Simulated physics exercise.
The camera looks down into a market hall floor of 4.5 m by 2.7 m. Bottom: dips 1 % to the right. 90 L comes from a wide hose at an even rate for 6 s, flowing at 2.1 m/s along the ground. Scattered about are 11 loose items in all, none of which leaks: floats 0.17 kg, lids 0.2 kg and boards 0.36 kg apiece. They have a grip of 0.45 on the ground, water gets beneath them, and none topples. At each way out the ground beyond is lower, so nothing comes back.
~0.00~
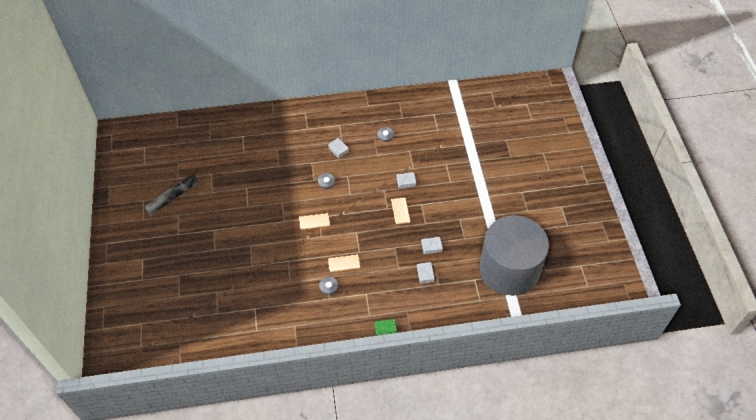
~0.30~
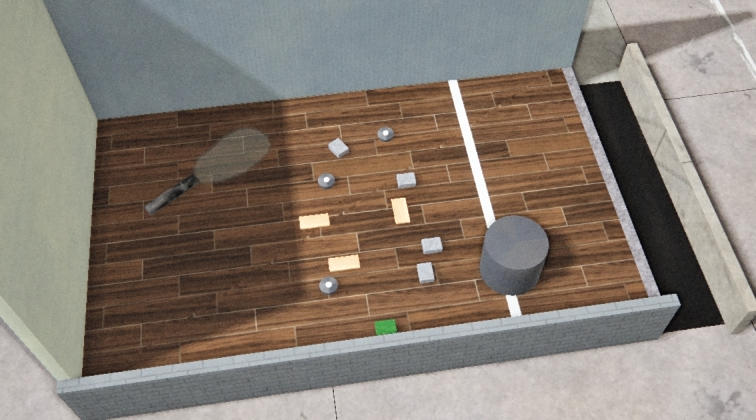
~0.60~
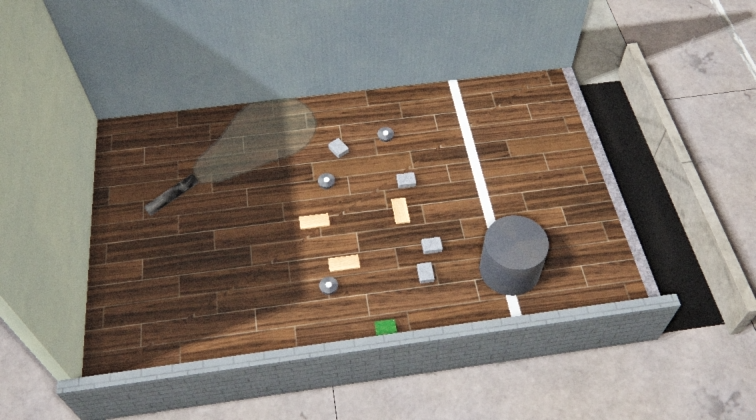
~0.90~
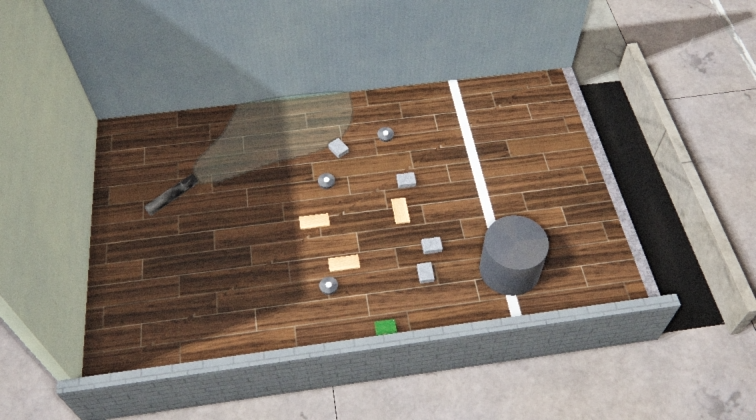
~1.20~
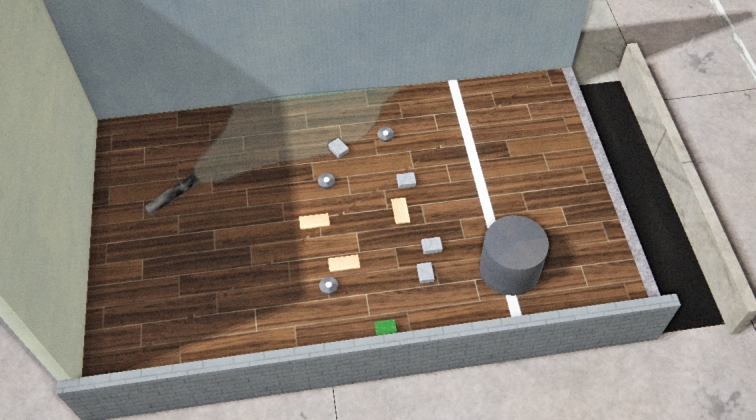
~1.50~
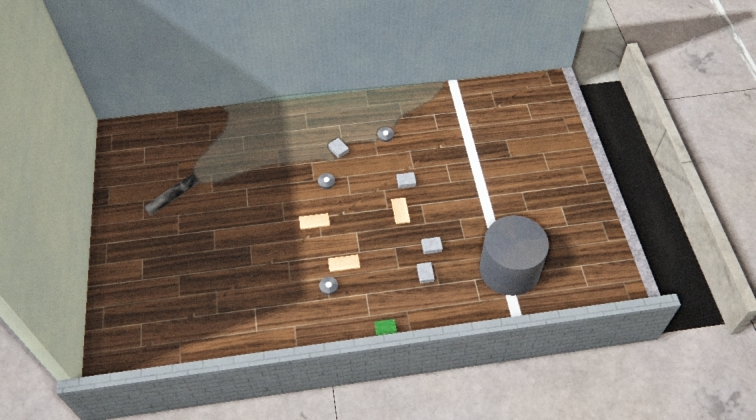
A wooden floor scattered with small blocks and discs lay still while a thin sheet of water spread from a dark nozzle at the left toward the upper middle, and none of the pieces shifted.
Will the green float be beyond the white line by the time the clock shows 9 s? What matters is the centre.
Not over.
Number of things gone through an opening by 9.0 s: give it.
I count 0 of them.
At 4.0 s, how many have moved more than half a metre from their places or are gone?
0.
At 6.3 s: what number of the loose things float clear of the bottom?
The count is 0.
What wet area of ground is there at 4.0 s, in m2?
The covered patch comes to about 3.0 m2.
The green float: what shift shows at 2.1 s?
I'd put it at around 0 cm.
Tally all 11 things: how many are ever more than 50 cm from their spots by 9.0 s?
The total is 0.
After 2.1 s the green float is near (386, 327), 0.0 m from its start, aground; 0 of 11 are over the mark; 0 afloat.
After 4.0 s the green float is near (386, 327), 0.0 m from its start, aground; 0 of 11 are over the mark; 0 afloat.
After 6.3 s the green float is near (386, 327), 0.0 m from its start, aground; 0 of 11 are over the mark; 0 afloat.
After 9.0 s the green float is near (386, 327), 0.0 m from its start, aground; 0 of 11 are over the mark; 0 afloat.
